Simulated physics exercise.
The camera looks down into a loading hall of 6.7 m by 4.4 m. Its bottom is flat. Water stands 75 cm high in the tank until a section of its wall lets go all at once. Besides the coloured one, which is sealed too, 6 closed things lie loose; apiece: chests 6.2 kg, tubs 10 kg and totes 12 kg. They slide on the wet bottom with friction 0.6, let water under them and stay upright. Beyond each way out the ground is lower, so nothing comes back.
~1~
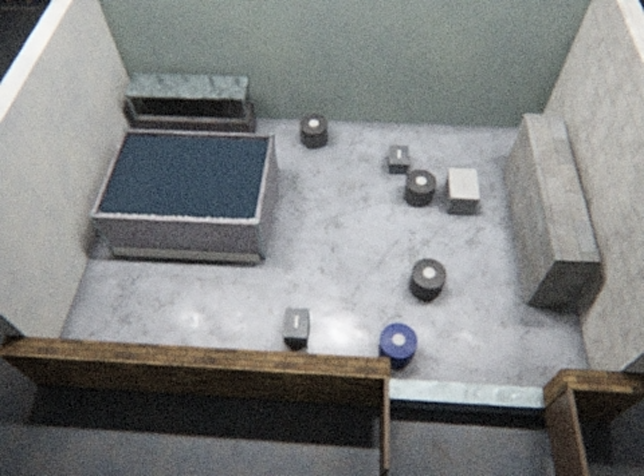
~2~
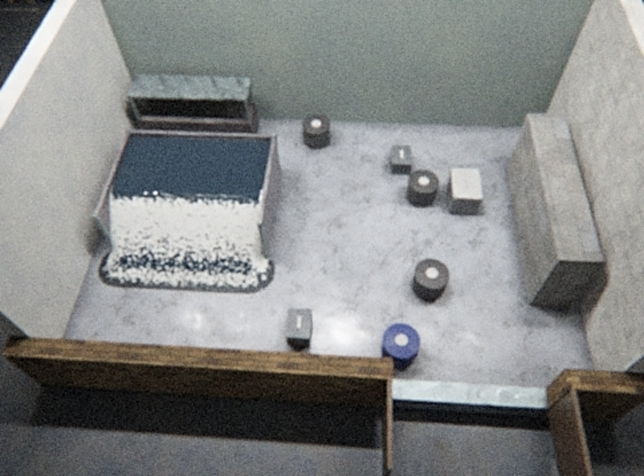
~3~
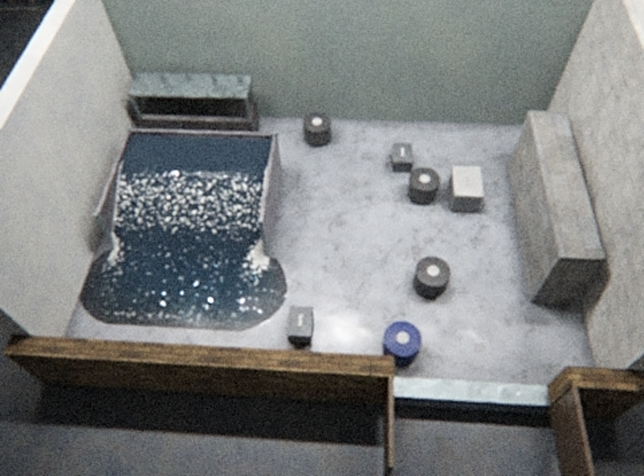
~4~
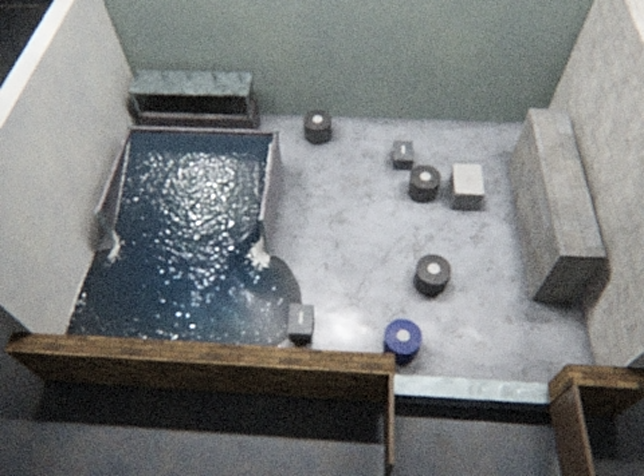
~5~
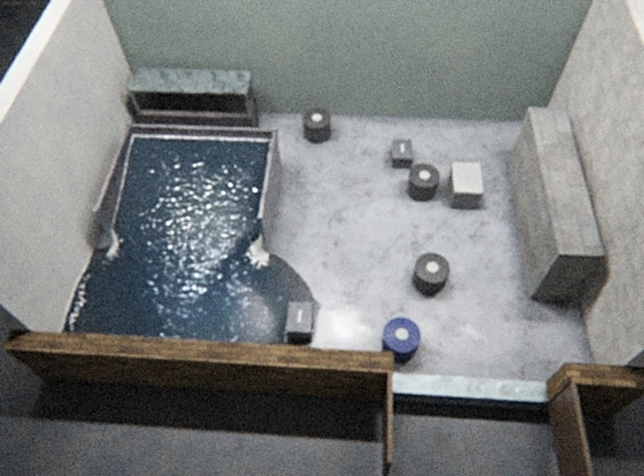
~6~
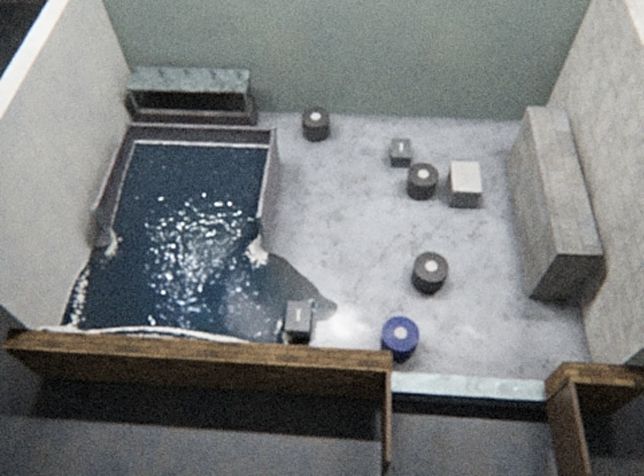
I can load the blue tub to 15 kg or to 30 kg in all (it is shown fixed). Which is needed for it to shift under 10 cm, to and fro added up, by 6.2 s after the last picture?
Verdict: Neither weight holds it.
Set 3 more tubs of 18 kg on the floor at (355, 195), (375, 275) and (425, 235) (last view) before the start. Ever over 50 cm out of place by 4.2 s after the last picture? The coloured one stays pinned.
In that order: Under, past it, past it.
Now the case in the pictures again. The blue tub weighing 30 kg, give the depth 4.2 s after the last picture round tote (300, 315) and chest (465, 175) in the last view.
Roughly 10 and 11 cm.
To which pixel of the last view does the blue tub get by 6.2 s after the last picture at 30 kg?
Near (509, 321).
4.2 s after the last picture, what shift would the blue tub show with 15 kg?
Roughly 150 cm.
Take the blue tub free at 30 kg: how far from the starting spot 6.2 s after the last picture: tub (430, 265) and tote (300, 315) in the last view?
In that order: 250 cm, 400 cm.
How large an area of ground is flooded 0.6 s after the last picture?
Roughly 9.5 m2.
Then, 0.6 s after the last picture the blue tub would be 1 cm from its start with 15 kg and 0 cm from its start with 30 kg; 5 cm of water round it then.
Then, 2.3 s after the last picture the blue tub would be 216 cm from its start with 15 kg and 128 cm from its start with 30 kg; 8 cm of water round it then.
Then, 4.2 s after the last picture the blue tub would be 157 cm from its start with 15 kg and 132 cm from its start with 30 kg; 8 cm of water round it then.
Then, 6.2 s after the last picture the blue tub would be gone out with 15 kg and 132 cm from its start with 30 kg; 9 cm of water round it then.
